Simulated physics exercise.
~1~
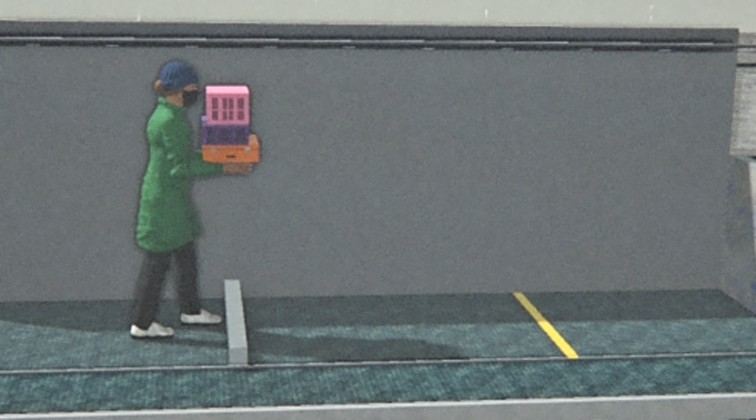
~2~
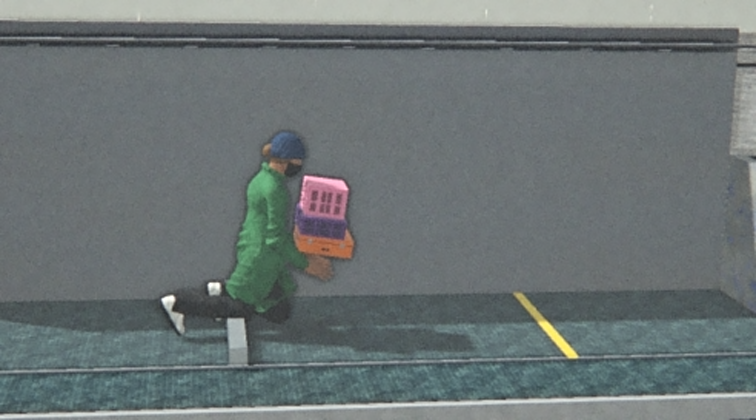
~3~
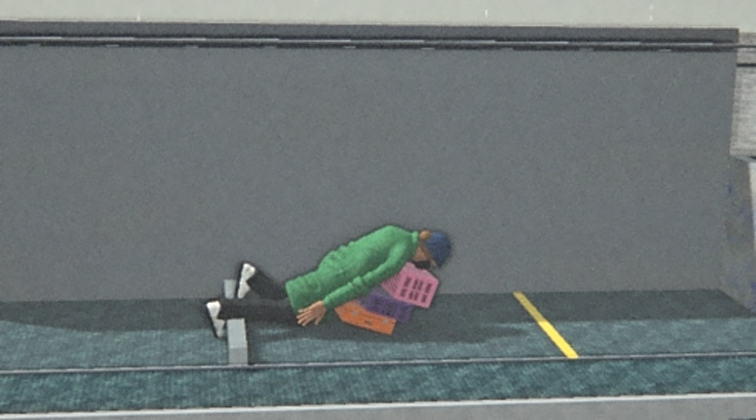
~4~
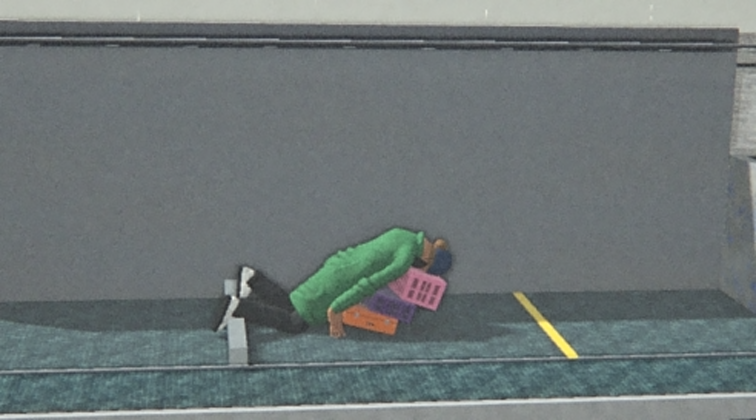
In this clip, a person in a green coat and blue cap carries a pink crate, a purple crate and an orange toolbox, pitches forward to the right over a low grey rail, and ends slumped face down over the tilted stack, short of the yellow line.
